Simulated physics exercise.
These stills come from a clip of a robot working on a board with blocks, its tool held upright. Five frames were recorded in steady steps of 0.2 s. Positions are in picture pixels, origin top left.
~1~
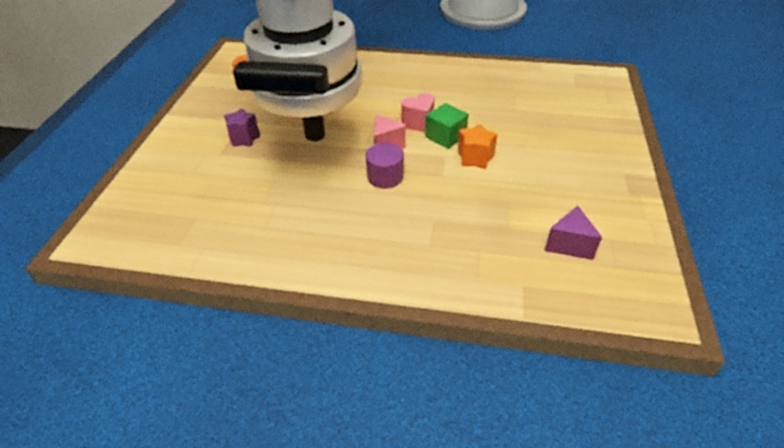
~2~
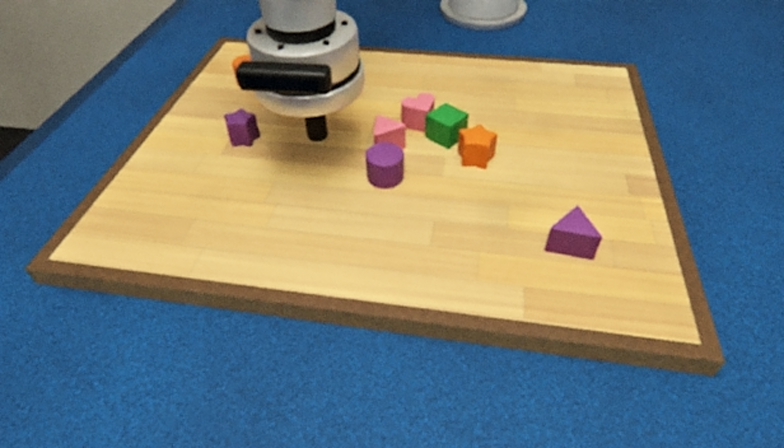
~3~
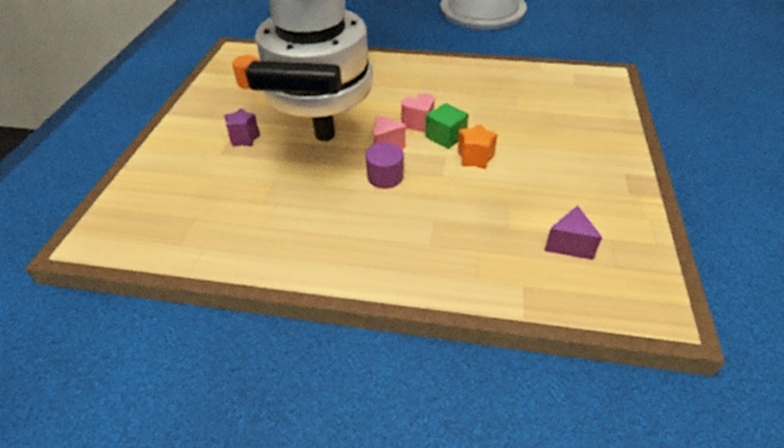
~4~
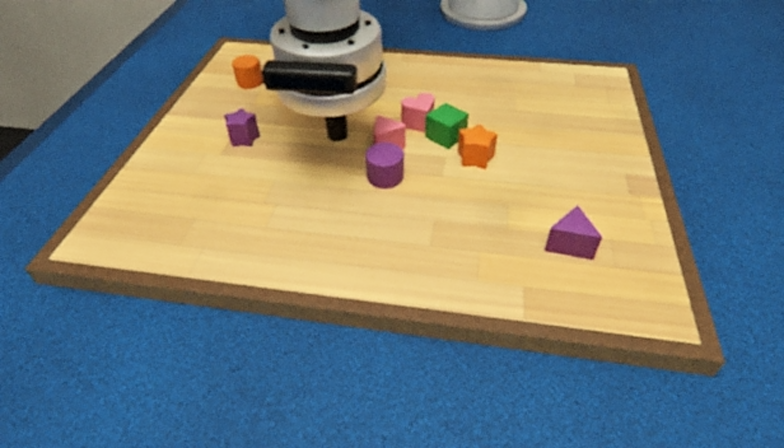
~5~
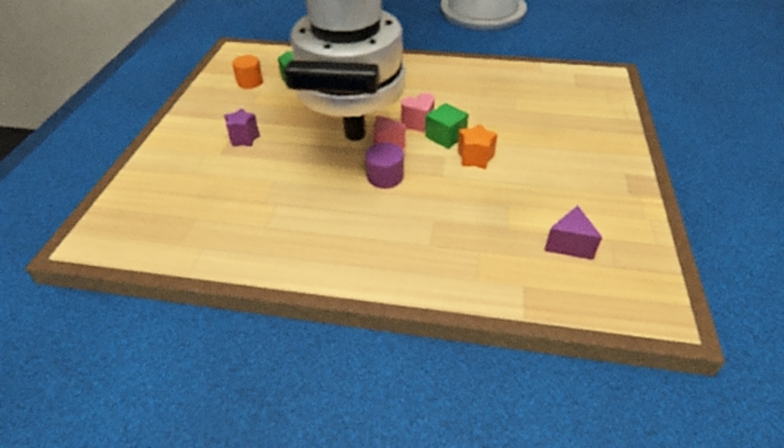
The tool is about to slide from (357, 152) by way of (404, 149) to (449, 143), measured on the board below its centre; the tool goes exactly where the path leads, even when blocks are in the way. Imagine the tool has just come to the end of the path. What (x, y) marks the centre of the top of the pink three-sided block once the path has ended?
My prediction: (441, 108).
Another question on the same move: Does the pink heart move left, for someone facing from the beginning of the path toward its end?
Yes
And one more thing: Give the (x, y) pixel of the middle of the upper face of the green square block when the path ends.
I predict (470, 107).
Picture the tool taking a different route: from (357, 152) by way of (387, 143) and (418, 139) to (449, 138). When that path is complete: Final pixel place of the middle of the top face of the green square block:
In the picture, it is at (479, 106).
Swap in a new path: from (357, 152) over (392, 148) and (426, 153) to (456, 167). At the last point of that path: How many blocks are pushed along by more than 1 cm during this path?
The way I see it, the answer is two.
What follows on the original path. One third of the way, tool at (389, 134); pink three-sided block at (406, 120), turned 35° anticlockwise.
Two thirds of the way, tool at (420, 132); pink three-sided block at (431, 113), turned 80° anticlockwise; pink heart at (420, 96), turned 30° anticlockwise; green square block at (460, 111), turned 20° clockwise.
At the end, tool at (451, 127); pink three-sided block at (441, 108), turned 90° anticlockwise; pink heart at (420, 95), turned 45° anticlockwise; green square block at (470, 107), turned 25° clockwise; orange star-shaped block not moved.
